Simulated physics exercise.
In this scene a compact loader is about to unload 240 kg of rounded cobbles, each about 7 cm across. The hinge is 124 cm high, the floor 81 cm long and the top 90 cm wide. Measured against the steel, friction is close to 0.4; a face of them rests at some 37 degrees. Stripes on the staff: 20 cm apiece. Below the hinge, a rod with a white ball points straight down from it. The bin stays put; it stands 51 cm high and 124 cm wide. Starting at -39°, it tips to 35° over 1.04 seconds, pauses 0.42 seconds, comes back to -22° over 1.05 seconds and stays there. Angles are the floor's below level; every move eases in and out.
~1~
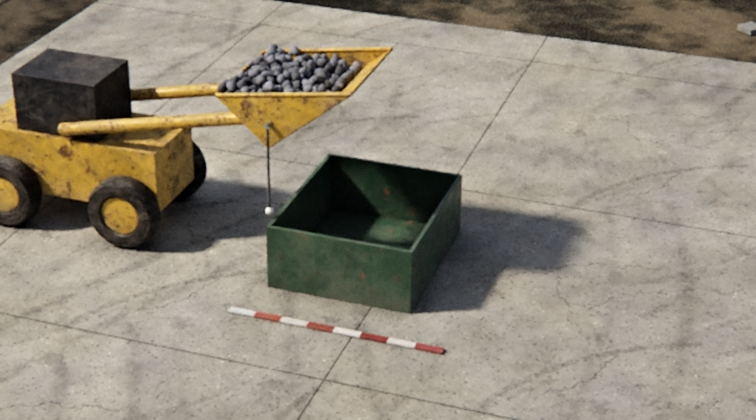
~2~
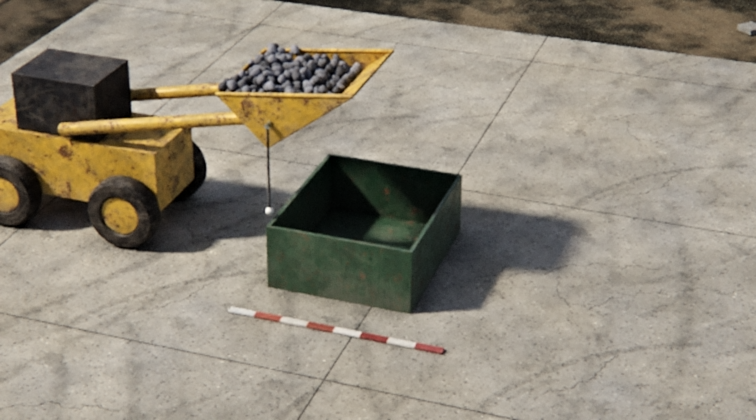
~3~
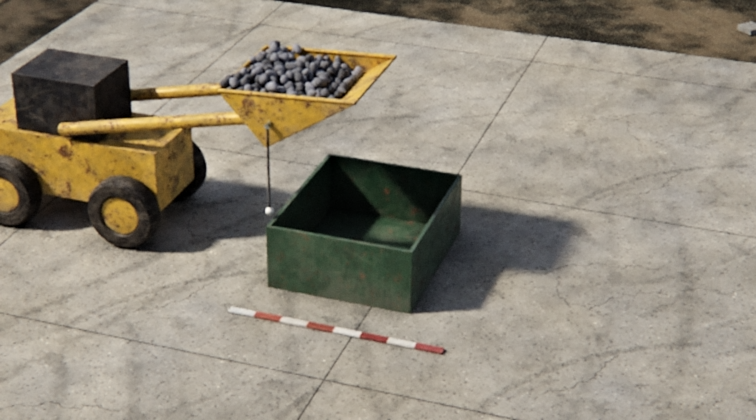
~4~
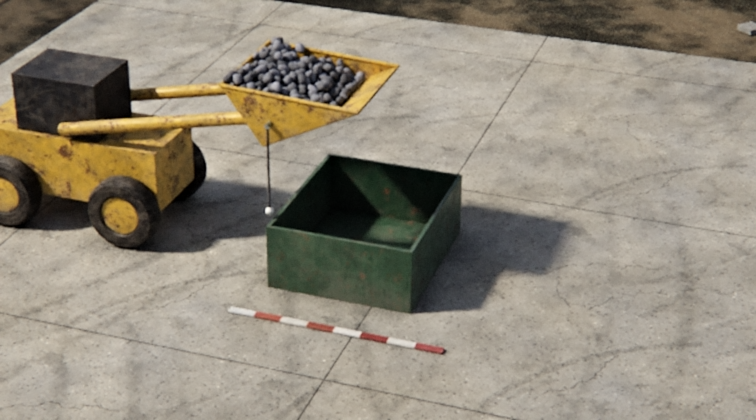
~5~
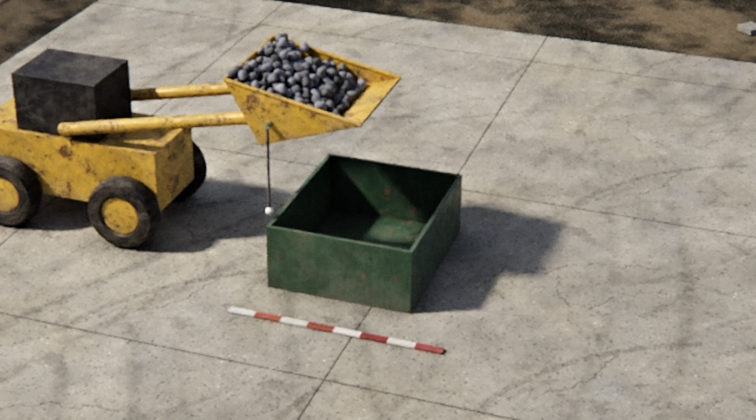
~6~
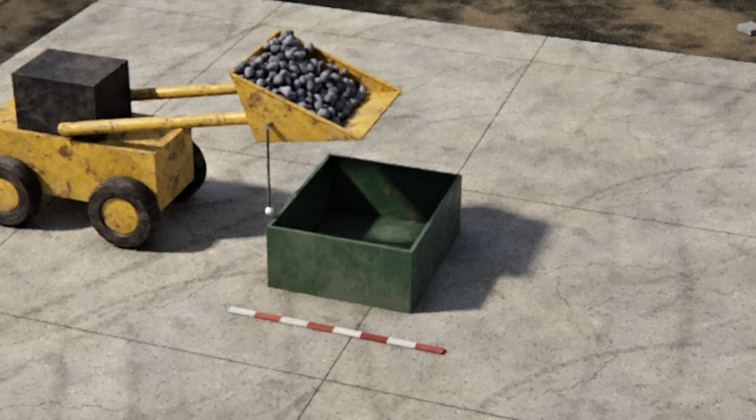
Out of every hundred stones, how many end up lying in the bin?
About 95 in a hundred.
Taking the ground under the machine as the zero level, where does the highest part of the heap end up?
The top ends up around 40 cm above the machine's ground.
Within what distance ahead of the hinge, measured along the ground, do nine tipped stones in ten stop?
Roughly 110 centimetres ahead of it along the ground.
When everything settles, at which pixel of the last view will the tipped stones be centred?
Middle at around (403, 251), I'd say.
A little later the floor is at 23°; 100 % in the bucket; the foremost stones are at (345, 140).
Then the floor is at 35°; 72 % in the bucket, 28 % in the bin; the foremost stones are at (388, 219).
Later still the floor is at -22°; 0 % in the bucket, 97 % in the bin, 3 % beside or beyond the bin; the foremost stones are at (574, 305).
In the end the floor is at -22°; 0 % in the bucket, 97 % in the bin, 3 % beside or beyond the bin; the foremost stones are at (584, 307).
